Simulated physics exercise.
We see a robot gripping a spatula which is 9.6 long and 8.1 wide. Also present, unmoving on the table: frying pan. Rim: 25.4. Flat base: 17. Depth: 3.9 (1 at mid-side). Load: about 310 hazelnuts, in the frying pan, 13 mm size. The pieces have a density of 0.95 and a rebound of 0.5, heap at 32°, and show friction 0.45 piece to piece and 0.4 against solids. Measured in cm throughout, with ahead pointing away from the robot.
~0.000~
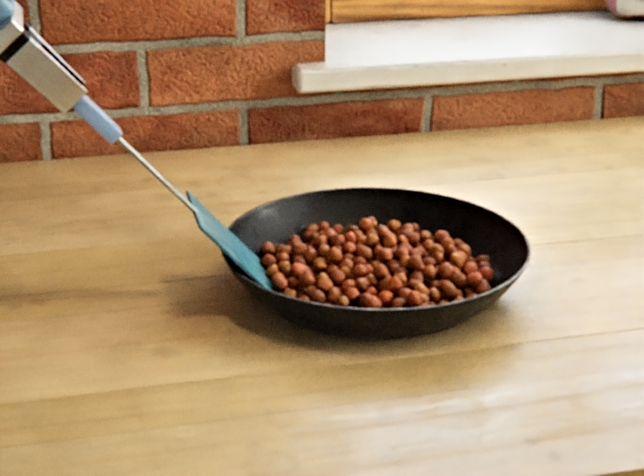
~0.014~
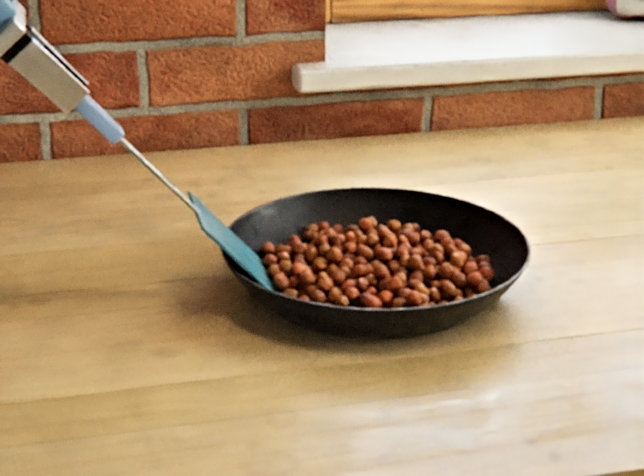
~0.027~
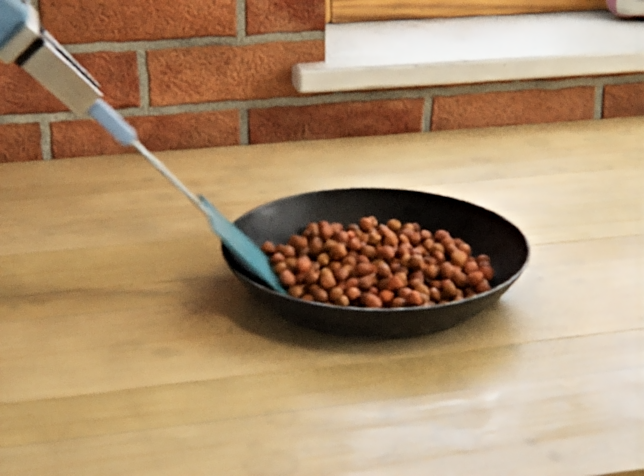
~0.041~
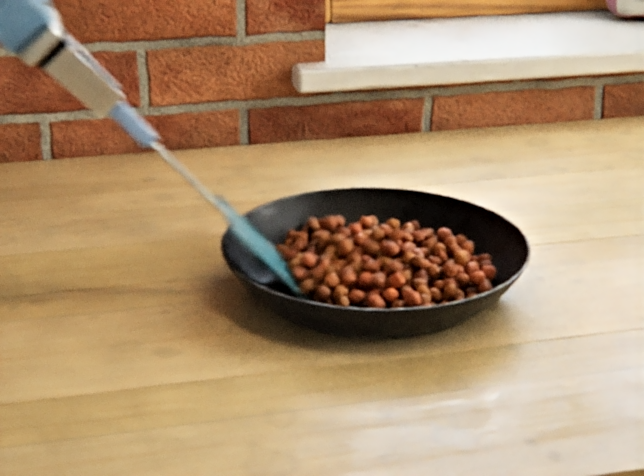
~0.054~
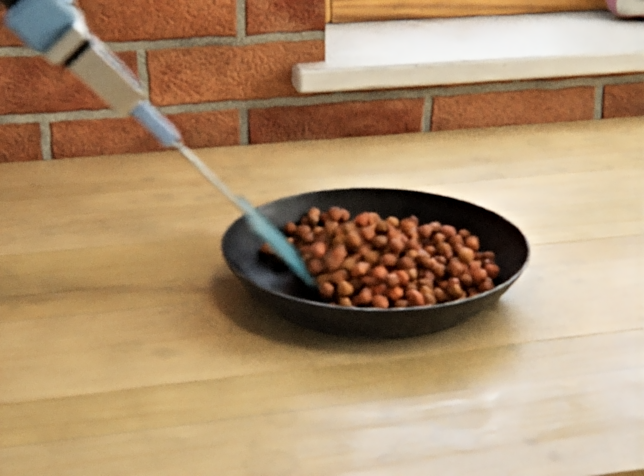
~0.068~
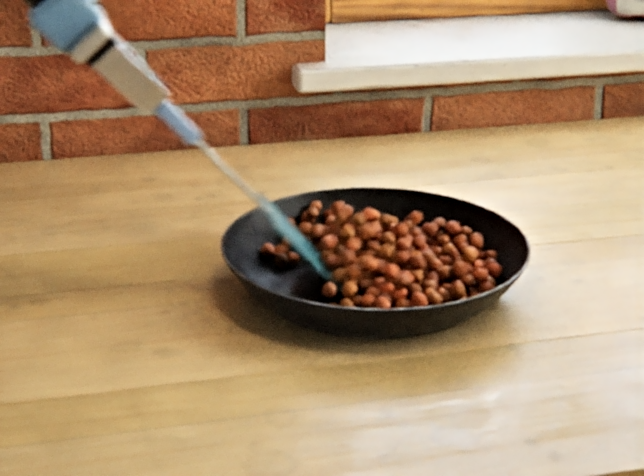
Robot arm holding a teal spatula, pushing a heap of hazelnuts rightward in a black frying pan on a wooden table.
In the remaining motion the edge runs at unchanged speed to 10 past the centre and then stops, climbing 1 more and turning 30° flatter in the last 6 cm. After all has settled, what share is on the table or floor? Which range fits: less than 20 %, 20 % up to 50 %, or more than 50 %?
The range that fits is 20 % up to 50 %.
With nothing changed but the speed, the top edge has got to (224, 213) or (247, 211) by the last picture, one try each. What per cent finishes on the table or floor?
Roughly 15 per cent, then roughly 30 per cent.
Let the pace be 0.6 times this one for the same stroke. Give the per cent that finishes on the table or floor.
About 20 per cent.
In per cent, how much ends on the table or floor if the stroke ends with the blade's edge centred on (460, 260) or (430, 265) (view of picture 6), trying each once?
About 20 and 0 per cent.
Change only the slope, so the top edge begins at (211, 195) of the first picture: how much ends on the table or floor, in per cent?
I'd estimate around 40 per cent.
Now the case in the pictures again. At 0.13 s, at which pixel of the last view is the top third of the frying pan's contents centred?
It is centred at about (433, 237).
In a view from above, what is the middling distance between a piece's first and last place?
About 6 centimetres.
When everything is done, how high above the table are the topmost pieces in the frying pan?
About 4.5 centimetres.
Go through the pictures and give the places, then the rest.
The spatula top edge at (193, 209), sloping 49°; upper third of the load around (375, 261), from x 270 to 485, top at y 225; 309 in the frying pan, in the first picture.
The spatula top edge at (195, 209), sloping 49°; upper third of the load around (372, 261), from x 270 to 485, top at y 225, in the second picture.
The spatula top edge at (206, 211), sloping 49°; upper third of the load around (368, 259), from x 270 to 485, top at y 225, in the third picture.
The spatula top edge at (225, 213), sloping 49°; upper third of the load around (371, 259), from x 270 to 490, top at y 220, in the fourth picture.
The spatula top edge at (246, 211), sloping 49°; upper third of the load around (367, 253), from x 270 to 490, top at y 215, in the fifth picture.
The spatula top edge at (267, 210), sloping 49°; upper third of the load around (372, 246), from x 270 to 495, top at y 205; 309 in the frying pan, in the sixth picture.
After 0.10 s, sloping 49°, highest piece 7 above the table; 309 in the frying pan.
After 0.13 s, sloping 41°, highest piece 7 above the table; 309 in the frying pan.
After 0.35 s, sloping 19°, highest piece 14 above the table; 208 in the frying pan, 56 on the table or floor, 45 on the blade or in flight.
After 1.40 s, sloping 19°, highest piece 4 above the table; 208 in the frying pan, 101 on the table or floor.
In the end, 208 in the frying pan, 101 on the table or floor. That is 33 % on the table or floor.
